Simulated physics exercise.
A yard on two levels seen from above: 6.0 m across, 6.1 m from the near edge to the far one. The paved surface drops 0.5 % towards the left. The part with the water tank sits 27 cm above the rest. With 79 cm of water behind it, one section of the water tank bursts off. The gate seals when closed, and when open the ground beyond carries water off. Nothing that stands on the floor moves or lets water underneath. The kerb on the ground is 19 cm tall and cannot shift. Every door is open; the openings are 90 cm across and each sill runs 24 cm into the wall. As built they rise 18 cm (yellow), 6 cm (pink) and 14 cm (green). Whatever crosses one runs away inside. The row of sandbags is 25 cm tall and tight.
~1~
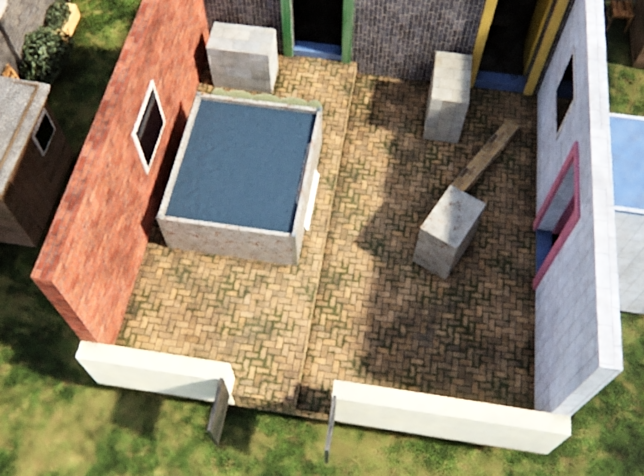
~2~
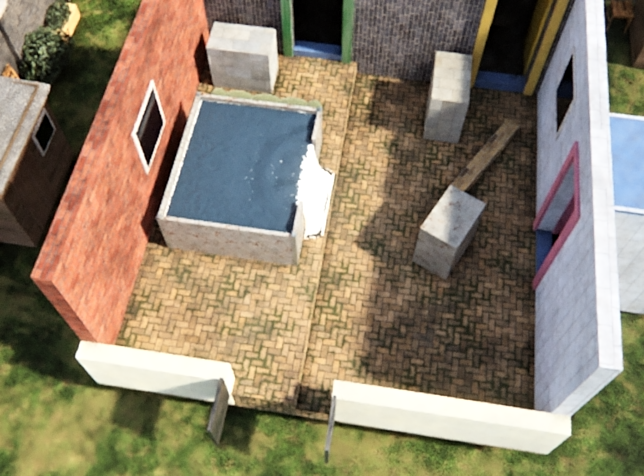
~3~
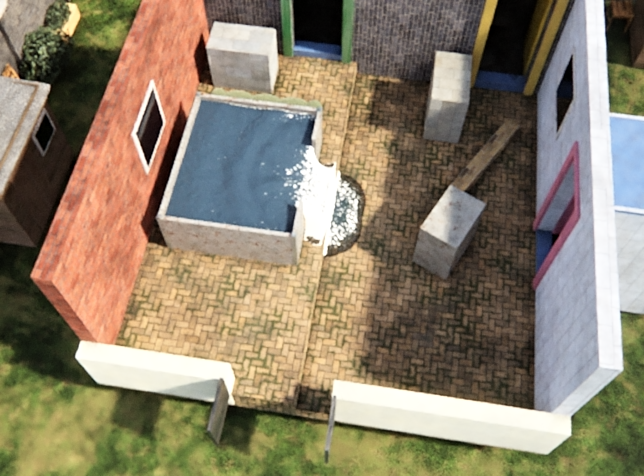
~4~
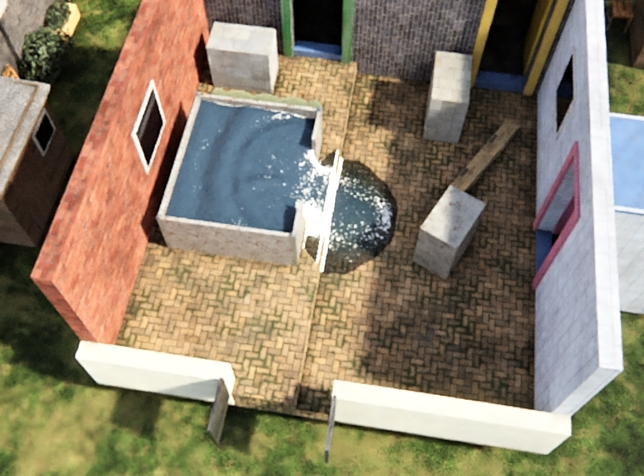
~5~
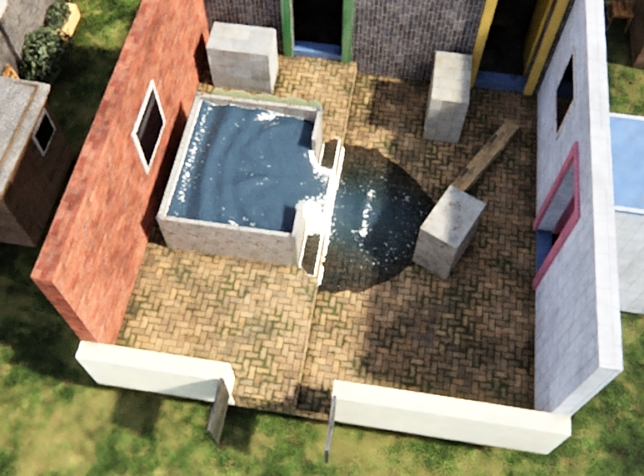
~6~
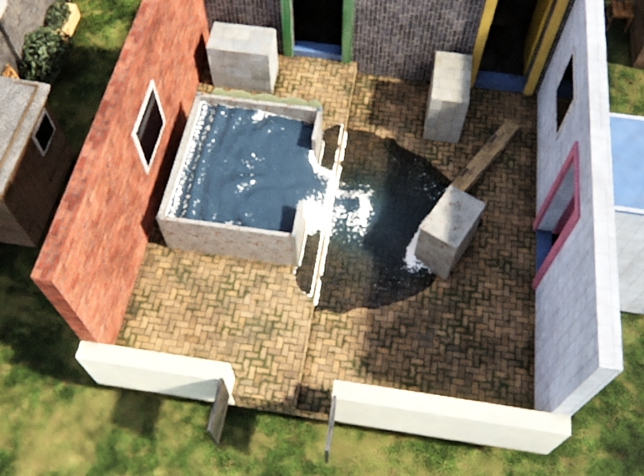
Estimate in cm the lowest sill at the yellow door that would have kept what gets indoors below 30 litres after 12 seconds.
It would have to be roughly 27 cm high.
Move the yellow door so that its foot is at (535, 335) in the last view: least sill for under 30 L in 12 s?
About 12.5 cm.
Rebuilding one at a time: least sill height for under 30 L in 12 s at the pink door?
About 14.0 cm at pink.
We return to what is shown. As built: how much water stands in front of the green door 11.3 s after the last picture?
Roughly 0.0 cm deep.
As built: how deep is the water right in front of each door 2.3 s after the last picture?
In cm: Yellow 31, pink 12, green 0.
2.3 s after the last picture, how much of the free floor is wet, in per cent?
Some 55 per cent of it.
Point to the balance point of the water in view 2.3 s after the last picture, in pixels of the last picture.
At about (357, 215).
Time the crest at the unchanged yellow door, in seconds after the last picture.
At about 1.8 s.
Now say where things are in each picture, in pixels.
The water tank at (244, 164) is whole and still, 79 cm deep; the yellow door at (511, 50) is dry, in the first picture.
Water pours out at (306, 190) and has run 0.4 m, to (324, 228); about 12 cm deep outside, 79 cm at the back, in the second picture.
Water pours out at (306, 191) and has run 0.8 m, to (355, 234); about 14 cm deep outside, 79 cm at the back, in the third picture.
The front is at (389, 232), 1.4 m from the gap at (306, 192); 2.1 m2 of floor is wet, 78 cm left at the back, in the fourth picture.
Water pours out at (306, 192) and has run 2.1 m, to a hidden place; about 7 cm deep outside, 71 cm at the back, in the fifth picture.
The gap is at (306, 192), the front 2.7 m out at a hidden place; the back of the water tank holds 66 cm; the yellow door at (511, 50), 4.3 m from the gap, is still 2.2 m from the nearest water, in the sixth picture.
Then, 0.7 s after the last picture water covers 35 % of the floor, deepest (52 cm) near (418, 242); it has not reached the yellow door.
Then, 2.3 s after the last picture water covers 55 % of the floor; 31 cm at the yellow door, 68 litres in over its 18 cm sill.
Then, 11.3 s after the last picture water covers 60 % of the floor, deepest (16 cm) near (306, 357); 14 cm at the yellow door, 131 litres in over its 18 cm sill.
At the yellow door as built, the water peaked near 35 cm, 1.9 s after the last picture.
With a sill of 24.5 cm, 49 litres would have come in within the 12 s; with 33.5 cm, 5 litres. So under 30 litres takes about 27 cm.
